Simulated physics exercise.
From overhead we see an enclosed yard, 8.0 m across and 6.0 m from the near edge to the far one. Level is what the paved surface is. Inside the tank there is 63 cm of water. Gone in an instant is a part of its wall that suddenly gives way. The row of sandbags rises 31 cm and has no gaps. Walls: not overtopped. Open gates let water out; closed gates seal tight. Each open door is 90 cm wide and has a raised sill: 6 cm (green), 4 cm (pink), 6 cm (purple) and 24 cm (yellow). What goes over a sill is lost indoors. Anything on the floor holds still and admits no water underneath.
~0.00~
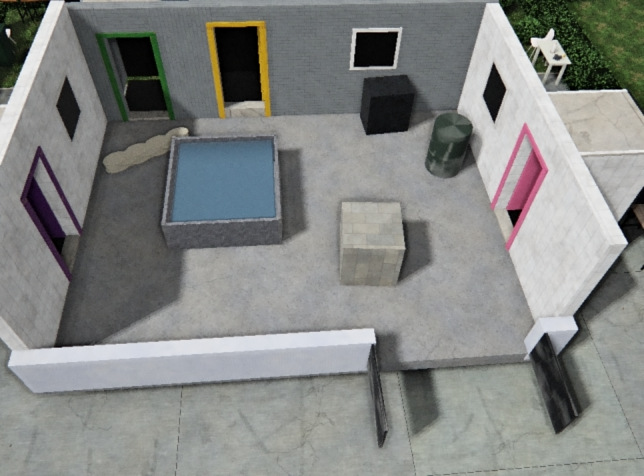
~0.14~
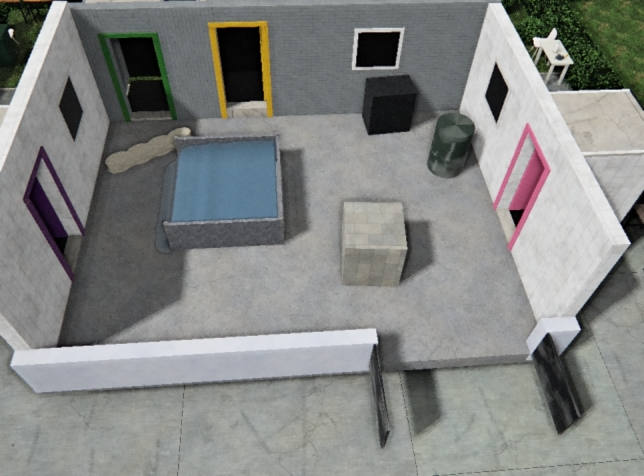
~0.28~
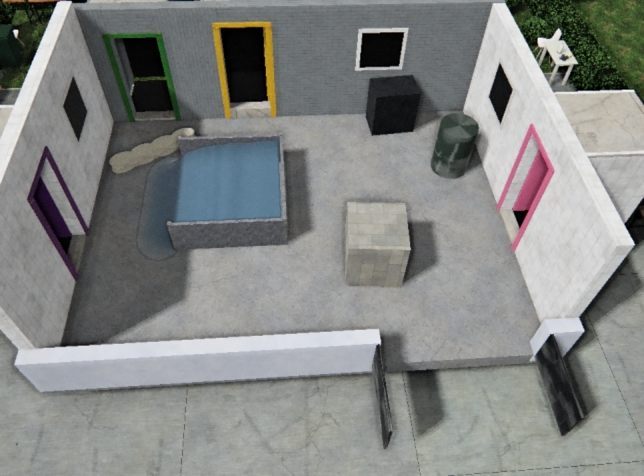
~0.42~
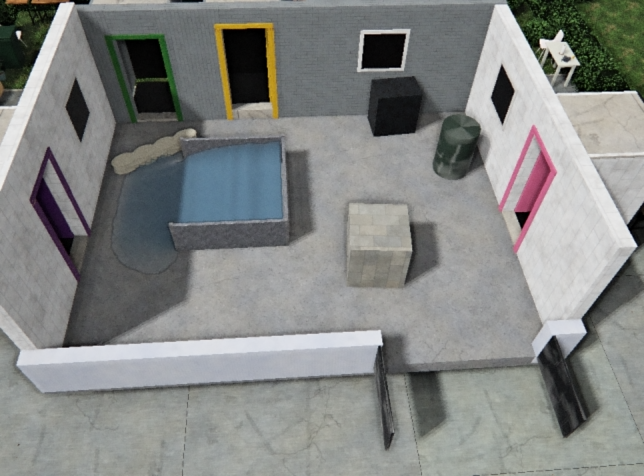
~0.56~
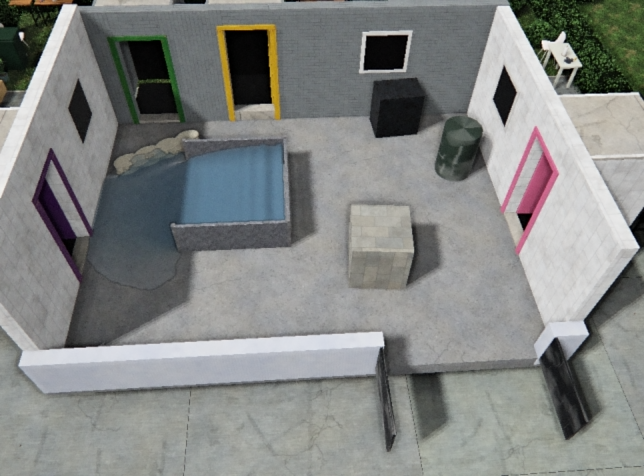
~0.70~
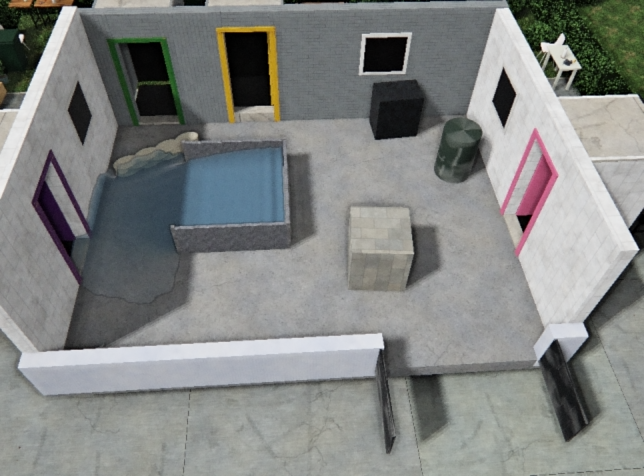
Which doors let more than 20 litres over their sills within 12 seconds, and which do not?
In the end at the green door the inflow will be out of bounds; at the pink door the inflow will be within bounds; at the purple door the inflow will be out of bounds; at the yellow door the inflow will be within bounds.
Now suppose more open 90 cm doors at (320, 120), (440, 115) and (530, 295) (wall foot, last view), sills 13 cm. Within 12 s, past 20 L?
In that order: Short of it, short of it, short of it.
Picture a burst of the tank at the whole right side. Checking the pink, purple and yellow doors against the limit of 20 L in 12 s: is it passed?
Pink exceeds; purple falls short; yellow falls short.
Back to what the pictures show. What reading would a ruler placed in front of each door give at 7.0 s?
In centimetres, the green door has 3, the pink door 3, the purple door 9 and the yellow door 3.
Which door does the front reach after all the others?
Last comes the pink one.
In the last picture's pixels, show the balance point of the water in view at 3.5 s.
About (172, 232).
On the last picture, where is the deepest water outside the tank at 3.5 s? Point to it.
The spot is near (59, 373) in the last view.
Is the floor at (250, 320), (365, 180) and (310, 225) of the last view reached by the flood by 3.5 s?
Respectively: Got hit, was missed, was missed.
After 1.4 s water covers 15 % of the floor and is deepest (50 cm) near (102, 196); green door not reached, pink door not reached, purple door 27 cm at the sill, 75 L in, yellow door not reached.
After 2.2 s water covers 25 % of the floor and is deepest (38 cm) near (103, 190); green door 16 cm at the sill, 14 L in, pink door not reached, purple door 25 cm at the sill, 191 L in, yellow door not reached.
After 3.5 s water covers 40 % of the floor and is deepest (30 cm) near (59, 373); green door 11 cm at the sill, 56 L in, pink door not reached, purple door 15 cm at the sill, 287 L in, yellow door 3 cm at the sill, 0 L in.
After 7.0 s water covers 80 % of the floor and is deepest (12 cm) near (121, 237); green door 3 cm at the sill, 67 L in, pink door 3 cm at the sill, 0 L in, purple door 9 cm at the sill, 332 L in, yellow door 3 cm at the sill, 0 L in.
After 12.0 s water covers 95 % of the floor and is deepest (8 cm) near (414, 121); green door 3 cm at the sill, 67 L in, pink door 5 cm at the sill, 6 L in, purple door 5 cm at the sill, 354 L in, yellow door 6 cm at the sill, 0 L in.
